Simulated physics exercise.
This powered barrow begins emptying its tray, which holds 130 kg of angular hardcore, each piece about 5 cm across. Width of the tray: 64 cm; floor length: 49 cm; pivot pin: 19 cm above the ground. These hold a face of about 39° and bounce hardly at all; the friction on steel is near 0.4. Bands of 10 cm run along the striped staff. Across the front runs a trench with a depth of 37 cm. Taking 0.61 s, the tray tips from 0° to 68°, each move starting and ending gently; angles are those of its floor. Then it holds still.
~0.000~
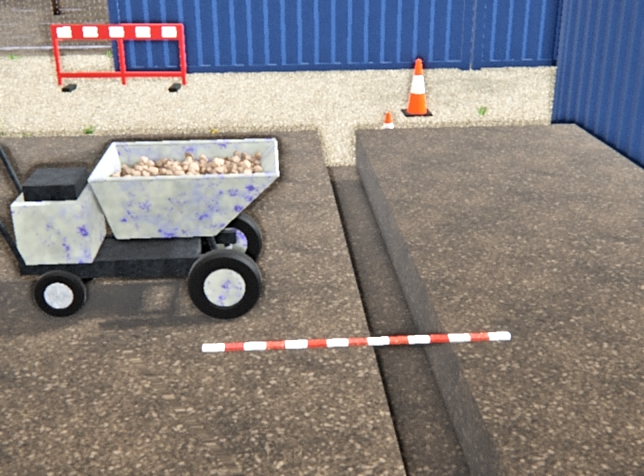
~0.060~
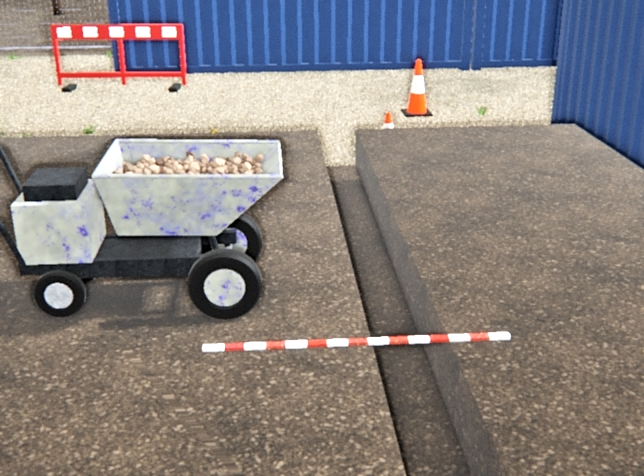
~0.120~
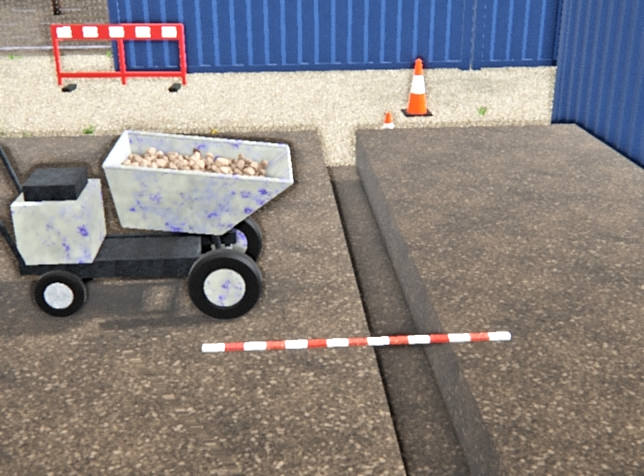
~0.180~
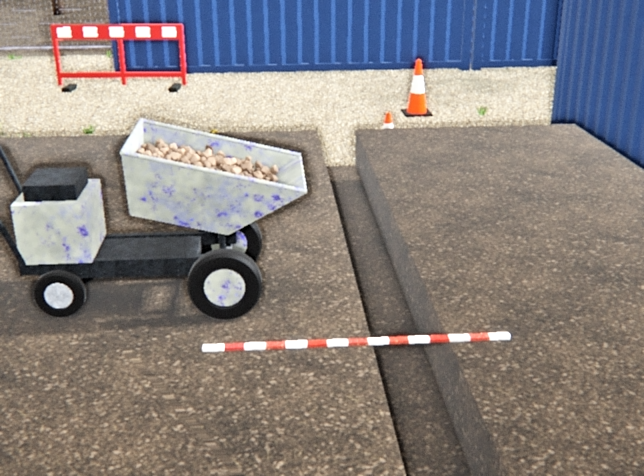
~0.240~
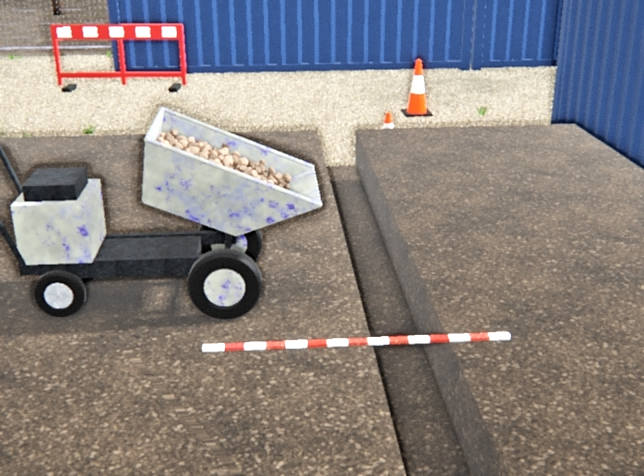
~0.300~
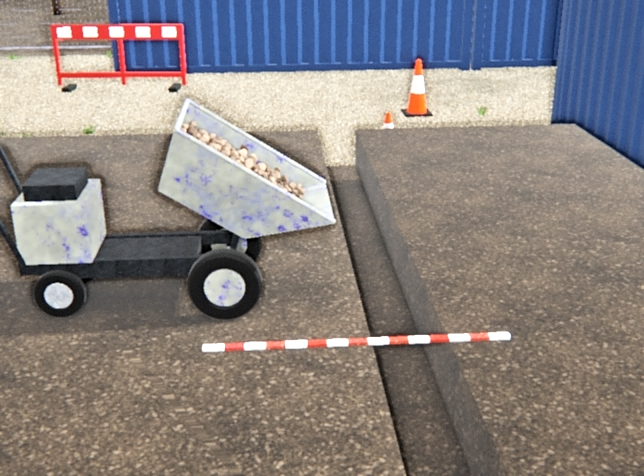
At first, a small wheeled barrow with a pale, purple-flecked tray full of brownish stones sits level on dark ground, left of a narrow trench. The tray then tilts gradually, its rear rising and its front lip shifting right and dipping, until it slopes steeply with the stones still inside.
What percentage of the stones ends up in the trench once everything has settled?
About 98 per cent.
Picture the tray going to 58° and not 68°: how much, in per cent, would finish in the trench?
Roughly 60% would end there.
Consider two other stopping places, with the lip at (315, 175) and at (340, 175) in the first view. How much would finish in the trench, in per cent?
First spot about 70, second spot about 45 per cent.
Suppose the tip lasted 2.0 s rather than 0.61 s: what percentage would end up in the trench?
Roughly 100% would finish there.
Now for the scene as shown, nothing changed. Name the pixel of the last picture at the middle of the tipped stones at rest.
In the last view, about (393, 330).
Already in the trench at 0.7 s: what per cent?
About 15 per cent by then.
After 0.5 s the floor is at 58°; 100 % in the tray; the foremost stones are at (328, 238).
After 0.7 s the floor is at 68°; 83 % in the tray, 2 % short of the trench, 16 % in the trench; the foremost stones are at (405, 310).
After 1.1 s the floor is at 68°; 23 % in the tray, 1 % short of the trench, 74 % in the trench, 2 % past the trench; the foremost stones are at (480, 277).
After 3.0 s the floor is at 68°; 0 % in the tray, 98 % in the trench, 2 % past the trench; the foremost stones are at (512, 274).
